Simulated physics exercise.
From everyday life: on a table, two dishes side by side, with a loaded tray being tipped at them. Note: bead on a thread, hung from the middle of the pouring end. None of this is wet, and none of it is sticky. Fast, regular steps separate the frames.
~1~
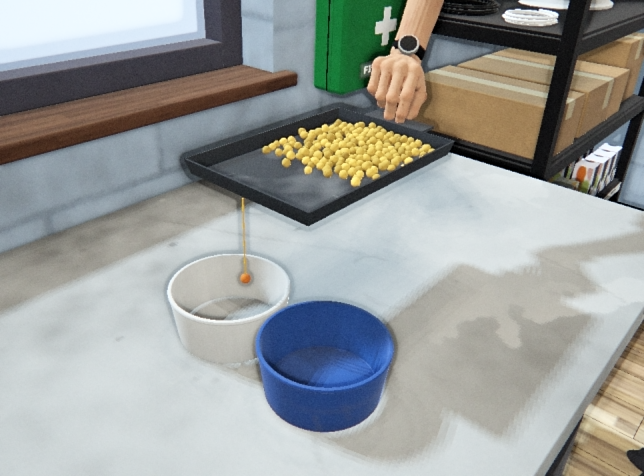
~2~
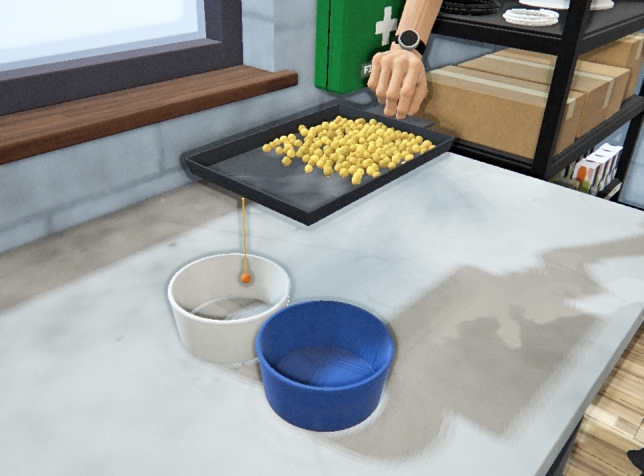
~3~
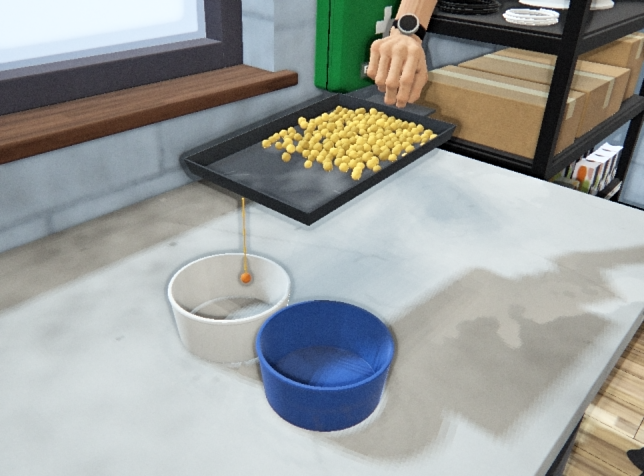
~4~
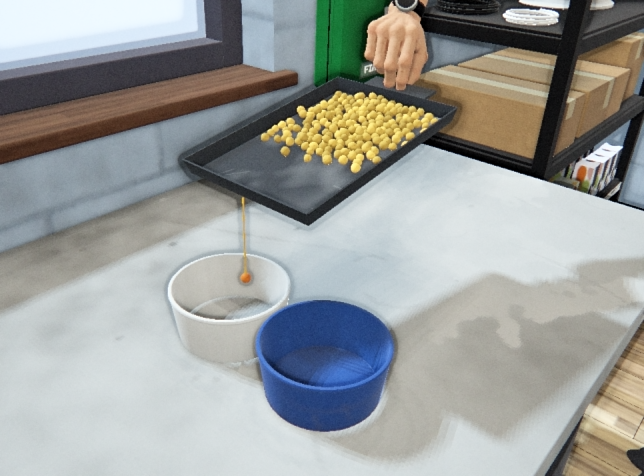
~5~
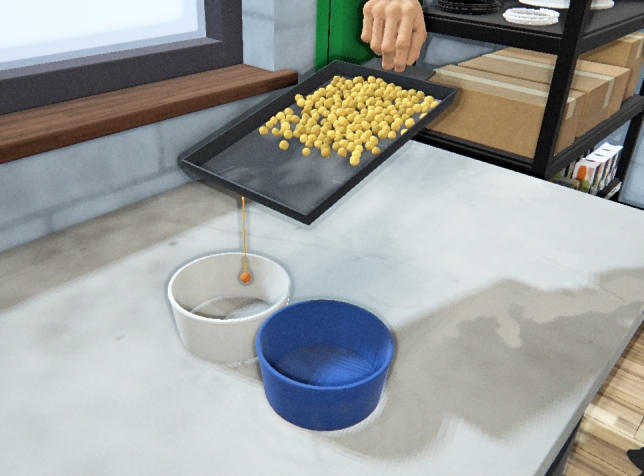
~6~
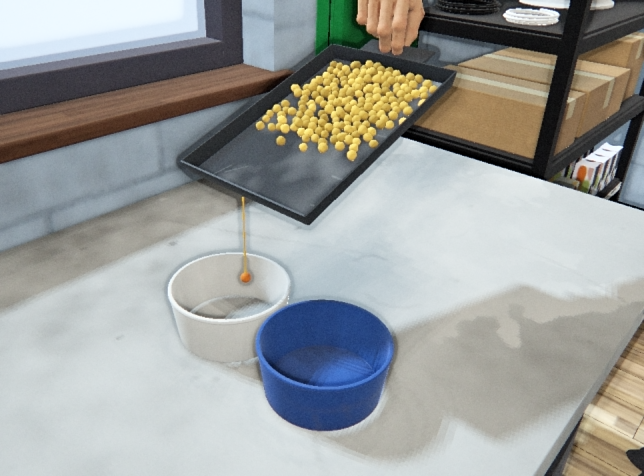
A dark tray loaded with yellow puffed balls sits level at first above a white dish and a blue dish, then its far end rises gradually, gripped by a hand wearing a watch. The slope steepens clearly while the balls stay bunched near the raised end, and both dishes remain still.
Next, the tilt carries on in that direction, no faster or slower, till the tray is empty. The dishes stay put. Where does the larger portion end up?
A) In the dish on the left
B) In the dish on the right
(A) In the dish on the left.
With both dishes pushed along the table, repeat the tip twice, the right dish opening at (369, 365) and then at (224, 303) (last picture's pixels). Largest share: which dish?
In order of the tries: The dish on the left side, then the dish on the right side.
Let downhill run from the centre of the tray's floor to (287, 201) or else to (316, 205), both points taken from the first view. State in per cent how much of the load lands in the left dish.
The first gives 20 %, the second 0 %.
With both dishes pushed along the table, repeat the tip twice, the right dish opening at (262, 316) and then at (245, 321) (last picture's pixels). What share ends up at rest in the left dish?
Close to 20 in a hundred first, close to 30 in a hundred second.
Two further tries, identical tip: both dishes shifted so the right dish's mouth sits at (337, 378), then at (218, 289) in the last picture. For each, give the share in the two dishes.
You'd get 60 per cent first and 50 per cent second.
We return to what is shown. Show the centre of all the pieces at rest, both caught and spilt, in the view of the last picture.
Close to (203, 355) in the last view.
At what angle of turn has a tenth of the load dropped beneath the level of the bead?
Near 70 degrees.
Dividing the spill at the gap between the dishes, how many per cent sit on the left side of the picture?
Reading: Around 100 %.
Soon, tray tipped steeply; most on the tray; a stray few in the left dish; about a quarter in the air.
A while on, tray tipped right over; about half on the tray; a stray few in the right dish; a small part in the left dish; about a third outside both; a small part in the air.
Towards the end, tray tipped past a quarter turn; a small part in the right dish; about a third in the left dish; about half outside both.
Finally, tray tipped past a quarter turn; a small part in the right dish; about a third in the left dish; about half outside both.
